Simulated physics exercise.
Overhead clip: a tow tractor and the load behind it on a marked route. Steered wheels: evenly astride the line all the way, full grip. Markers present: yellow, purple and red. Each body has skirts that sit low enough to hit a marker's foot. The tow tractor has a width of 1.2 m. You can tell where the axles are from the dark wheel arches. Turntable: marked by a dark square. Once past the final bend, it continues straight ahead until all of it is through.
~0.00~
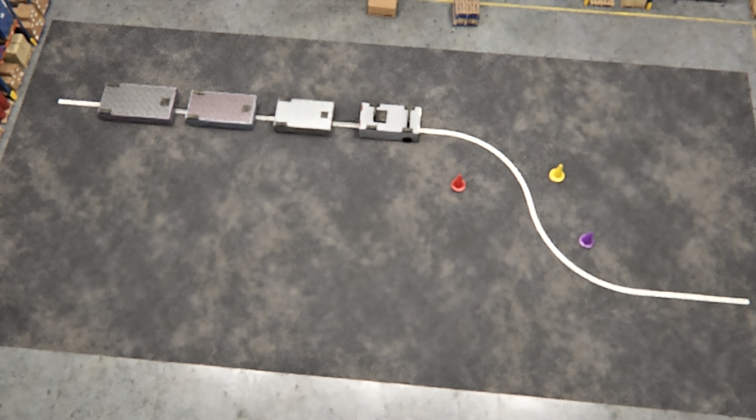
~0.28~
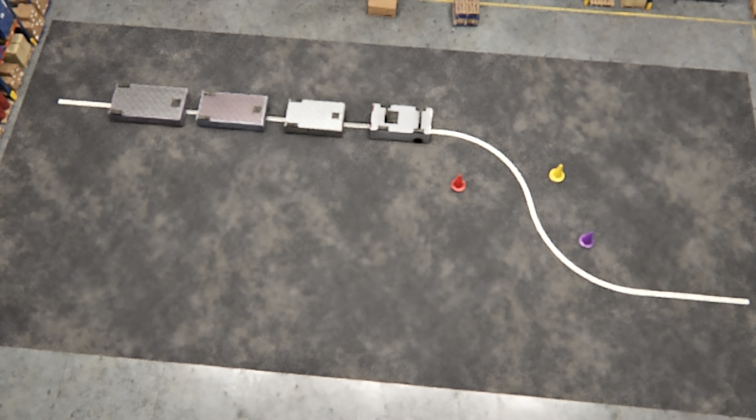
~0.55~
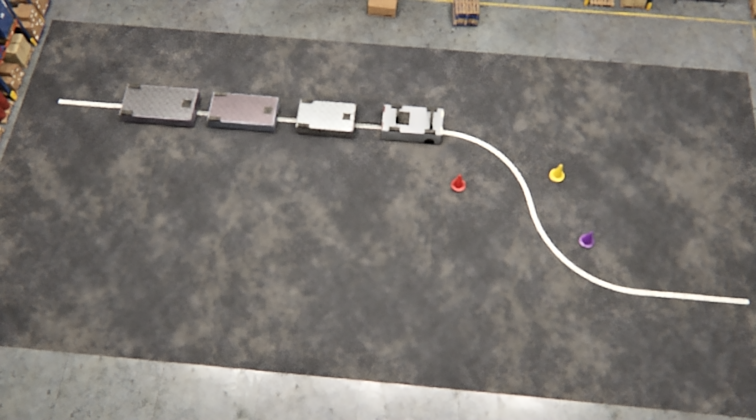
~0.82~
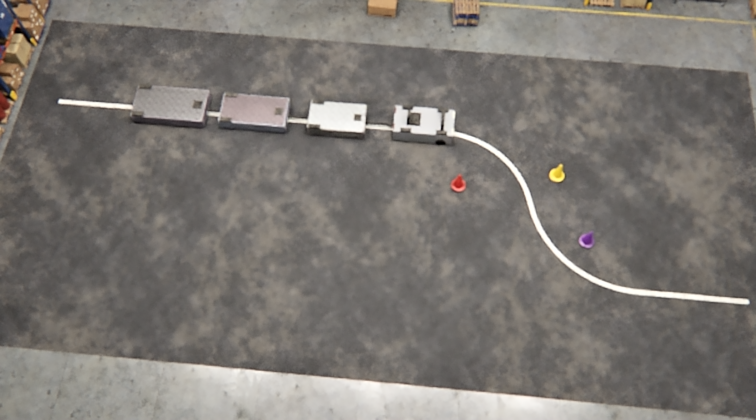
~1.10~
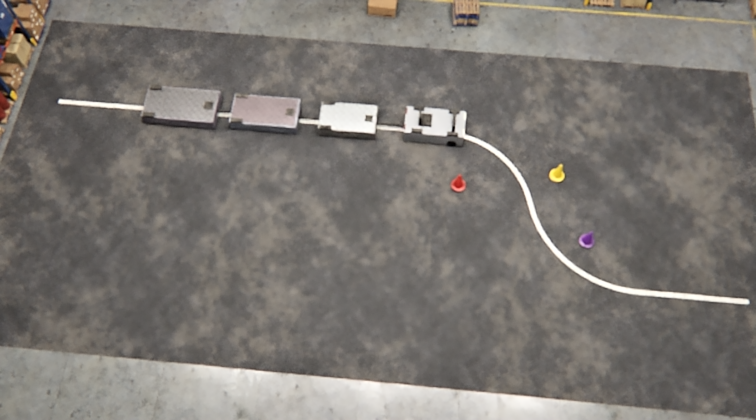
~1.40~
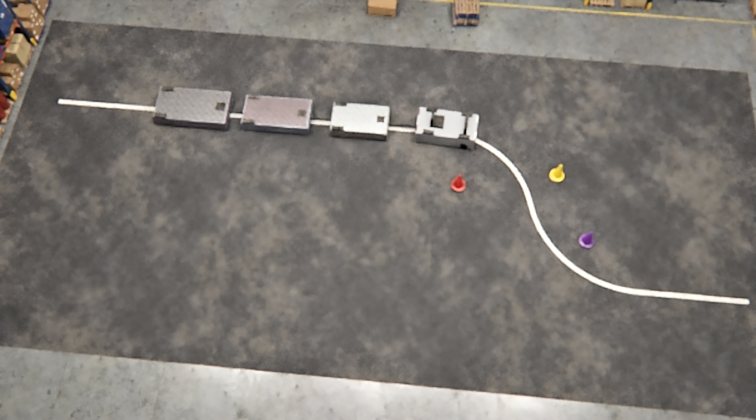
A pale tow tractor pulling three trailers, the nearest whitish, the next pinkish-grey and the last dark grey, creeps rightward along a white line on a mottled dark floor, seen from high overhead. Red, yellow and purple markers stand right of centre, around the line's downward bend, with boxes and pallets beyond the floor's edges. The tractor starts turning slightly downward at the bend while the trailers follow straight behind and the camera stays still.
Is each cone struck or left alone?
Yellow - left alone; purple - struck; red - struck.
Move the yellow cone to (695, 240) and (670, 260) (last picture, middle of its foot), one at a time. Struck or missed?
The first place is left alone and the second is contacted.
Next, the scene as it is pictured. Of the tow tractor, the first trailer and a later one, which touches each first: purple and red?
For purple, the front trailer; for red, a rear trailer.
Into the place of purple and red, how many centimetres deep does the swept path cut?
Roughly purple 85, red 25.
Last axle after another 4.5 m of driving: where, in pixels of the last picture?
Roughly at (266, 110).
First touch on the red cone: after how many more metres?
11.5 m.
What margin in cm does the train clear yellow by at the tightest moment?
Yellow has 35 to spare.
By 3.4 s, the last axle is at (240, 108) of the last picture, on the line; yellow has been passed with 35 cm to spare.
By 7.7 s, the last axle is at (388, 126) of the last picture, 25 cm off the line; the first trailer has hit purple.
By 8.8 s, the last axle is at (425, 138) of the last picture, 70 cm off the line; the third trailer has hit red.
By 17.8 s, the last axle is out of the picture, 25 cm off the line; 2 of 3 struck in all.
